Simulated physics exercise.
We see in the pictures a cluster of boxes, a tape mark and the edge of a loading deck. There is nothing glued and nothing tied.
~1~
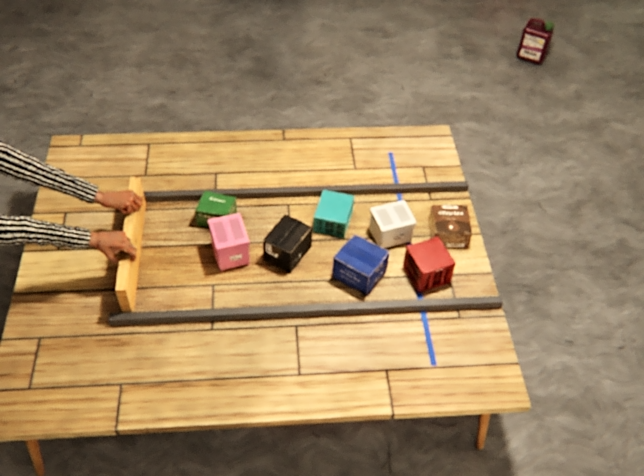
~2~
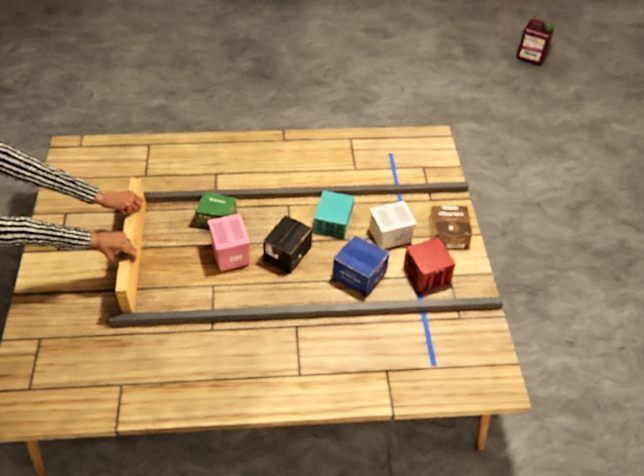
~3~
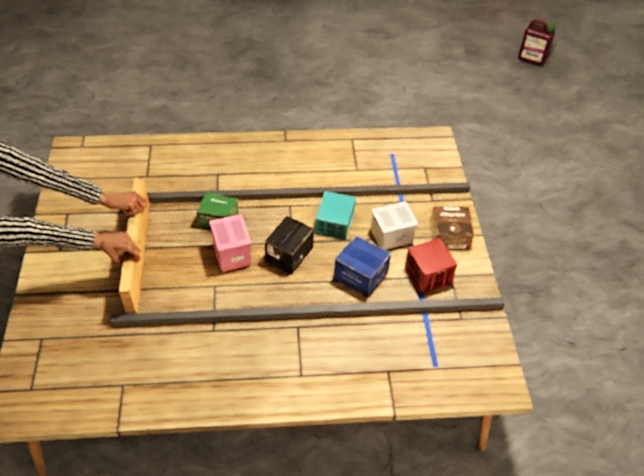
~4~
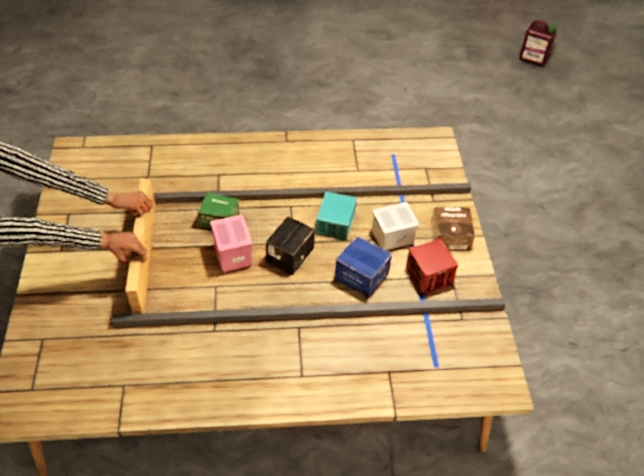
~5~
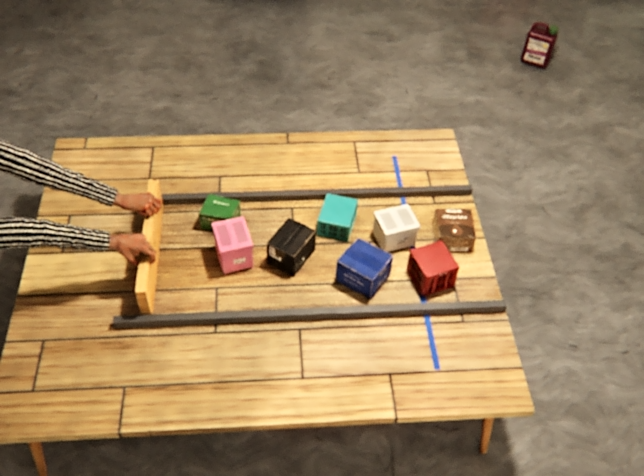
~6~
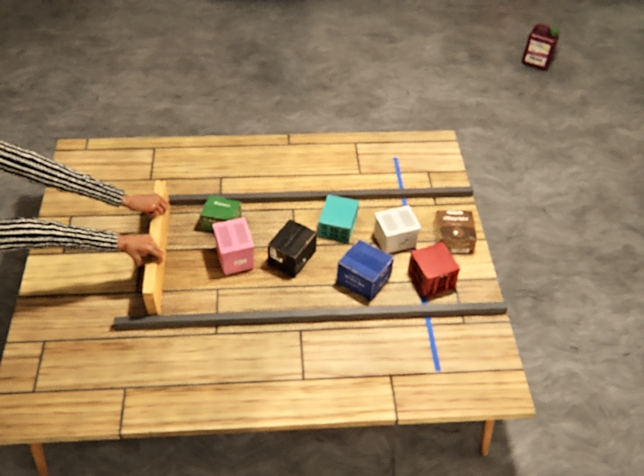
Two hands in striped sleeves slid an upright wooden plank slightly to the right along a table between two dark rails, while the colourful boxes ahead of it, near a blue tape line, stayed put.
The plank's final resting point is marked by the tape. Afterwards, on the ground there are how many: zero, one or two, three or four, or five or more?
The push is going to send one or two over the edge.
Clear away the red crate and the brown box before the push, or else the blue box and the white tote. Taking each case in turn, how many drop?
Result: 1 in the first case, with 1 in the second.
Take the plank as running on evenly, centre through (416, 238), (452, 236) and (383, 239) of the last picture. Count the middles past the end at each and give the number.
It comes out as 2, then 5, then 1.
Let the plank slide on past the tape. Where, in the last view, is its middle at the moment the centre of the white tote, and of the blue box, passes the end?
The middle is at (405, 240) when it's the white tote, and at (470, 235) when it's the blue box.
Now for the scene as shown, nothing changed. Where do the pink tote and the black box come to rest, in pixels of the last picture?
In the last picture the pink tote sits at (433, 242) while the black box sits at (463, 237).
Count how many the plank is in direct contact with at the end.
All in all, 3.
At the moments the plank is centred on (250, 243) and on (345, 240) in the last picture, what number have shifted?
That gives 3 for the first and 7 for the second.
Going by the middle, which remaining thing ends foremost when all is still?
Foremost: The red crate.
A little later, none off yet; brown box at rest near (455, 232); red crate at rest near (433, 270); white tote at rest near (396, 231).
Next, none off yet; brown box at rest near (455, 232); red crate at rest near (433, 270); white tote shifted a little near (412, 232).
When it is over, the number that fall off is one or two; down, white tote and brown box.
